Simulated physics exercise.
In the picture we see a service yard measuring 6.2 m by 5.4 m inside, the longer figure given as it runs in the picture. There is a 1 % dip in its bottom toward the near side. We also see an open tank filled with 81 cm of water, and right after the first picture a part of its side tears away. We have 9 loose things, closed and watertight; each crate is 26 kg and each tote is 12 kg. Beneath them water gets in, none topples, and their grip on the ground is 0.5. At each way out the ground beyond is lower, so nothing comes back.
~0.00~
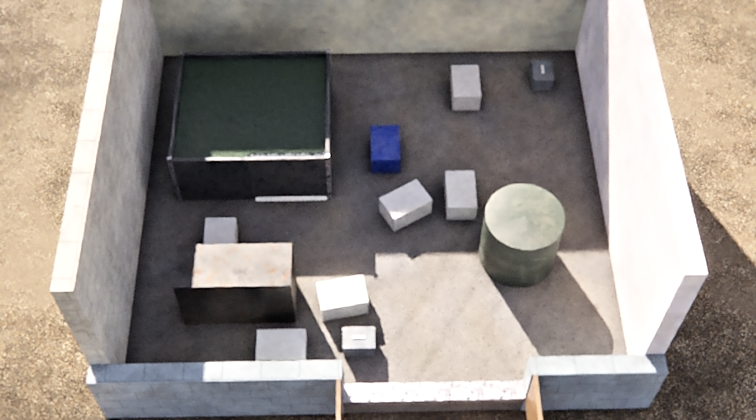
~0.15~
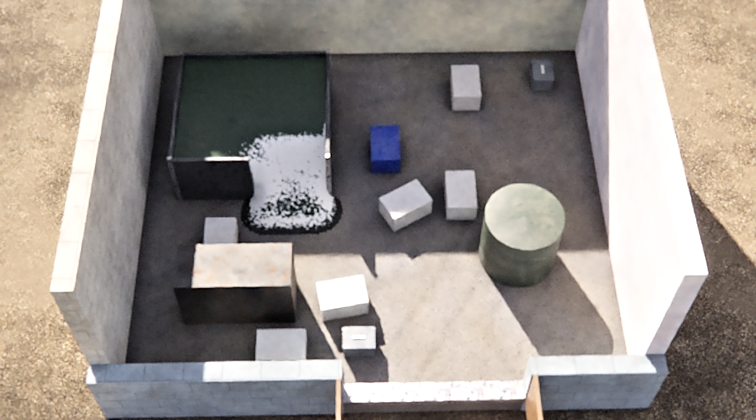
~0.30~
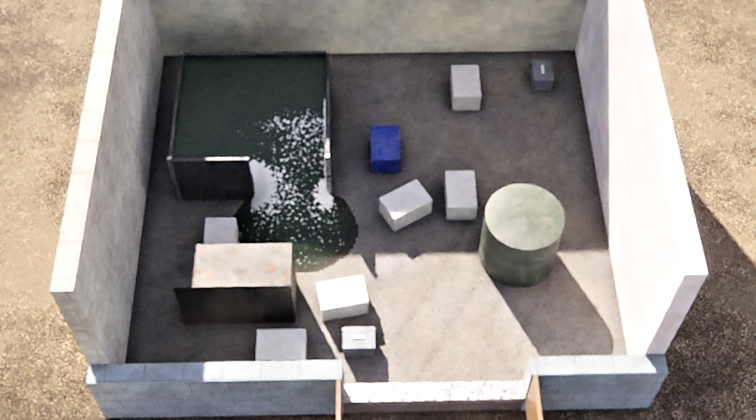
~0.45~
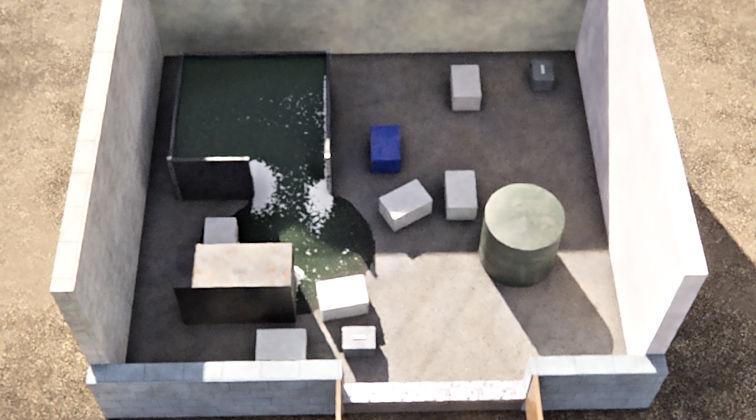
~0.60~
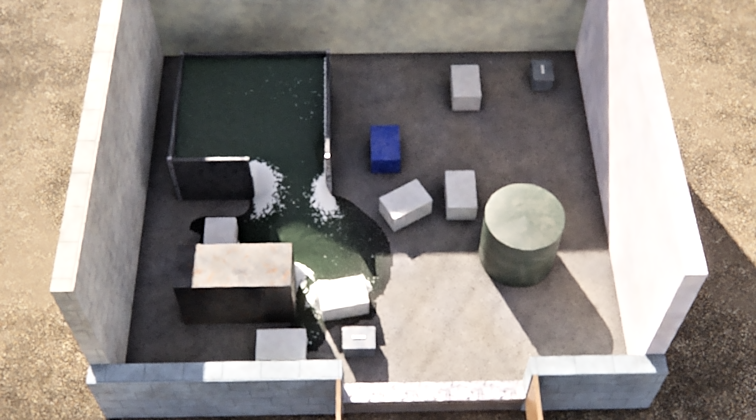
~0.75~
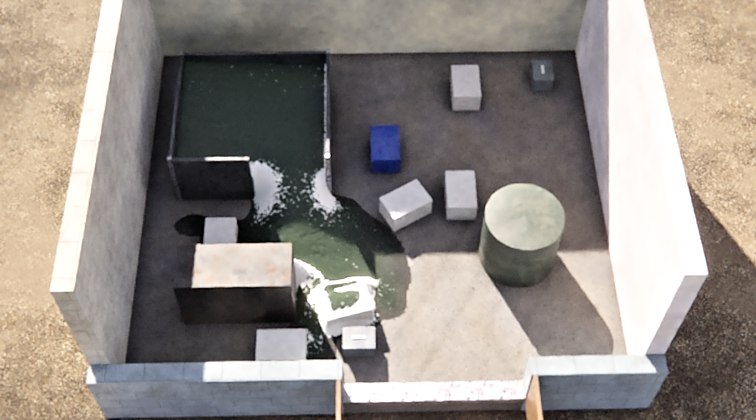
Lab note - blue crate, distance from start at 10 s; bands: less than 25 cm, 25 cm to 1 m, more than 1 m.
Band: Less than 25 cm.
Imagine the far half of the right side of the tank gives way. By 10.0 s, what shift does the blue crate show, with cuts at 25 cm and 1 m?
In that scenario the blue crate would have shifted only slightly.
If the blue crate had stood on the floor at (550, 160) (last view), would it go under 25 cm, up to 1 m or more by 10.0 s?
By that time it keeps its spot.
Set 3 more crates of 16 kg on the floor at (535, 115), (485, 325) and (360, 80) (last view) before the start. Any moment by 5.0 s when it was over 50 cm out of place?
The first one ends up inside that, the second beyond that, the third inside that.
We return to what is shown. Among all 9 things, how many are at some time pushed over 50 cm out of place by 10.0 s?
That adds up to 4.
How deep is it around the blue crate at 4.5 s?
About 0 cm.
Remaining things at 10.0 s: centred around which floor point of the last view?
Roughly at (414, 188).
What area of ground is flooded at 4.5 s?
Around 24 m2 of it.
After 2.0 s the blue crate is near (385, 142), 0.0 m from its start, aground; 2 of 9 are out; 0 afloat.
After 4.5 s the blue crate is near (385, 142), 0.0 m from its start, aground; 2 of 9 are out; 1 afloat.
After 7.0 s the blue crate is near (385, 142), 0.0 m from its start, aground; 2 of 9 are out; 0 afloat.
After 10.0 s the blue crate is near (385, 142), 0.0 m from its start, aground; 2 of 9 are out; 0 afloat.
